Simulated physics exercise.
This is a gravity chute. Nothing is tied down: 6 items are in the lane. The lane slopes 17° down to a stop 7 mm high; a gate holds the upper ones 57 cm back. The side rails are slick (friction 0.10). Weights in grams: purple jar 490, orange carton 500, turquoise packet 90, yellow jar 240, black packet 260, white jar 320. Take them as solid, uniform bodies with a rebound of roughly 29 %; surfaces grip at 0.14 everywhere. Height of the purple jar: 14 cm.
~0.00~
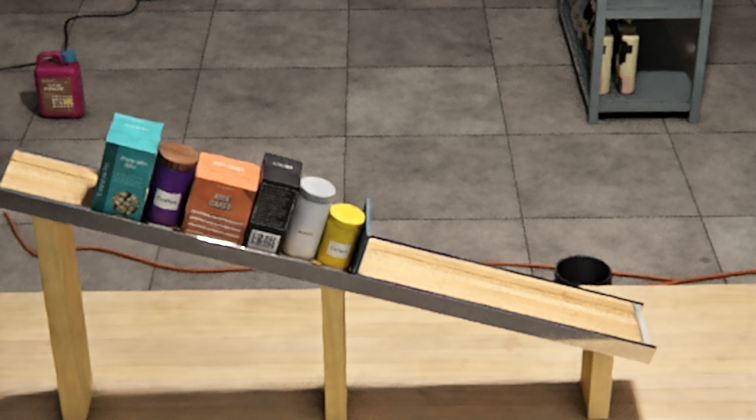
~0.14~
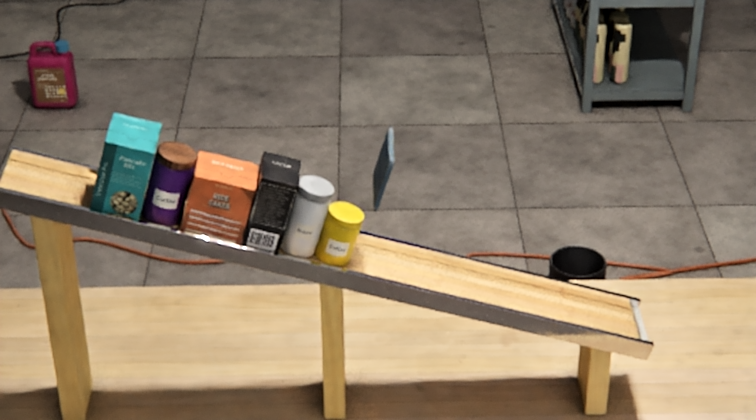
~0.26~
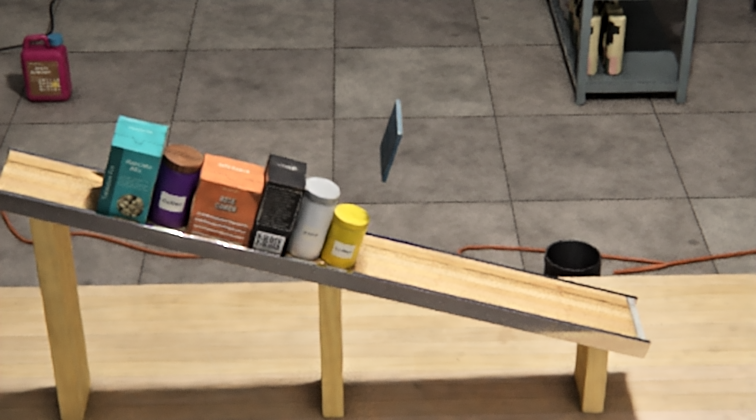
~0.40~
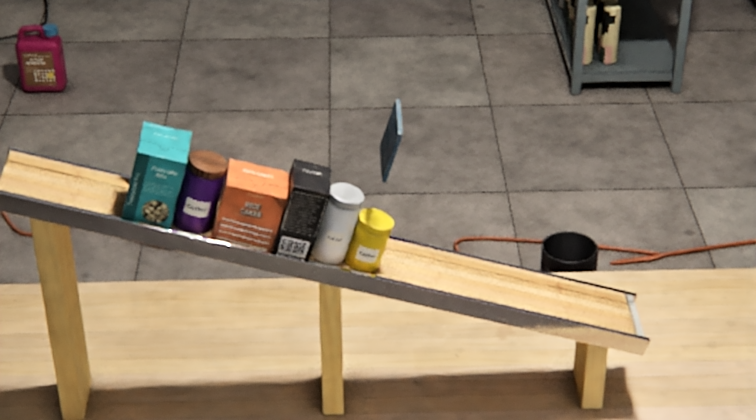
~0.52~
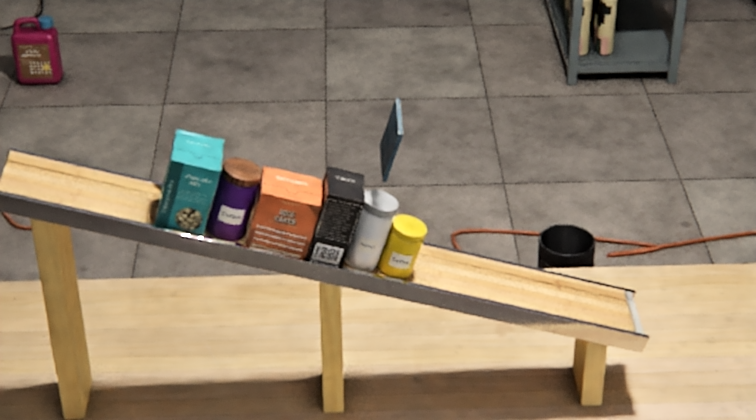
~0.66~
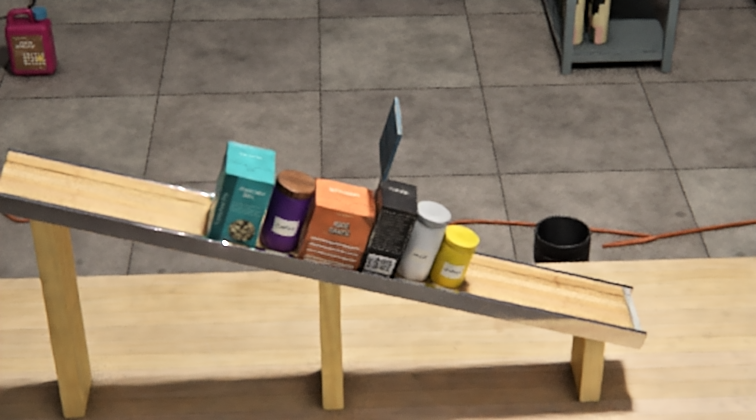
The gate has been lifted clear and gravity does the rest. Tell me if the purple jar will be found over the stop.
The purple jar stays behind the stop.
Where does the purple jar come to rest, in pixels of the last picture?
Near (550, 286).
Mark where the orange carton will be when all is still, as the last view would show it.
Near (615, 286).
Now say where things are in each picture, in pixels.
Gate shut; purple jar (171, 185); orange carton (220, 200), in the first frame.
Leader 57 cm from the stop; yellow jar (339, 234); black packet (271, 204), in the second frame.
Leader 55 cm from the stop; white jar (313, 219); orange carton (225, 201), in the third frame.
Leader 51 cm from the stop; white jar (337, 224); turquoise packet (156, 178), in the fourth frame.
Leader 45 cm from the stop; white jar (370, 231); black packet (335, 218), in the fifth frame.
Leader 34 cm from the stop; purple jar (287, 211); orange carton (336, 225), in the sixth frame.
After 0.86 s, leader 14 cm from the stop; purple jar near (391, 234).
After 1.06 s, purple jar 21° off its base near (468, 235); yellow jar 23° off its base; white jar 23° off its base.
After 1.46 s, yellow jar and white jar now over the stop; purple jar on its side near (464, 261); turquoise packet on its side.
After 1.86 s, black packet now over the stop; purple jar on its side near (548, 283); turquoise packet on its side.
In the end (2.4 s), over the stop, yellow jar, black packet and white jar; toppled in the lane, purple jar and turquoise packet; the last one in the lane. In the last view, purple jar near (550, 286).
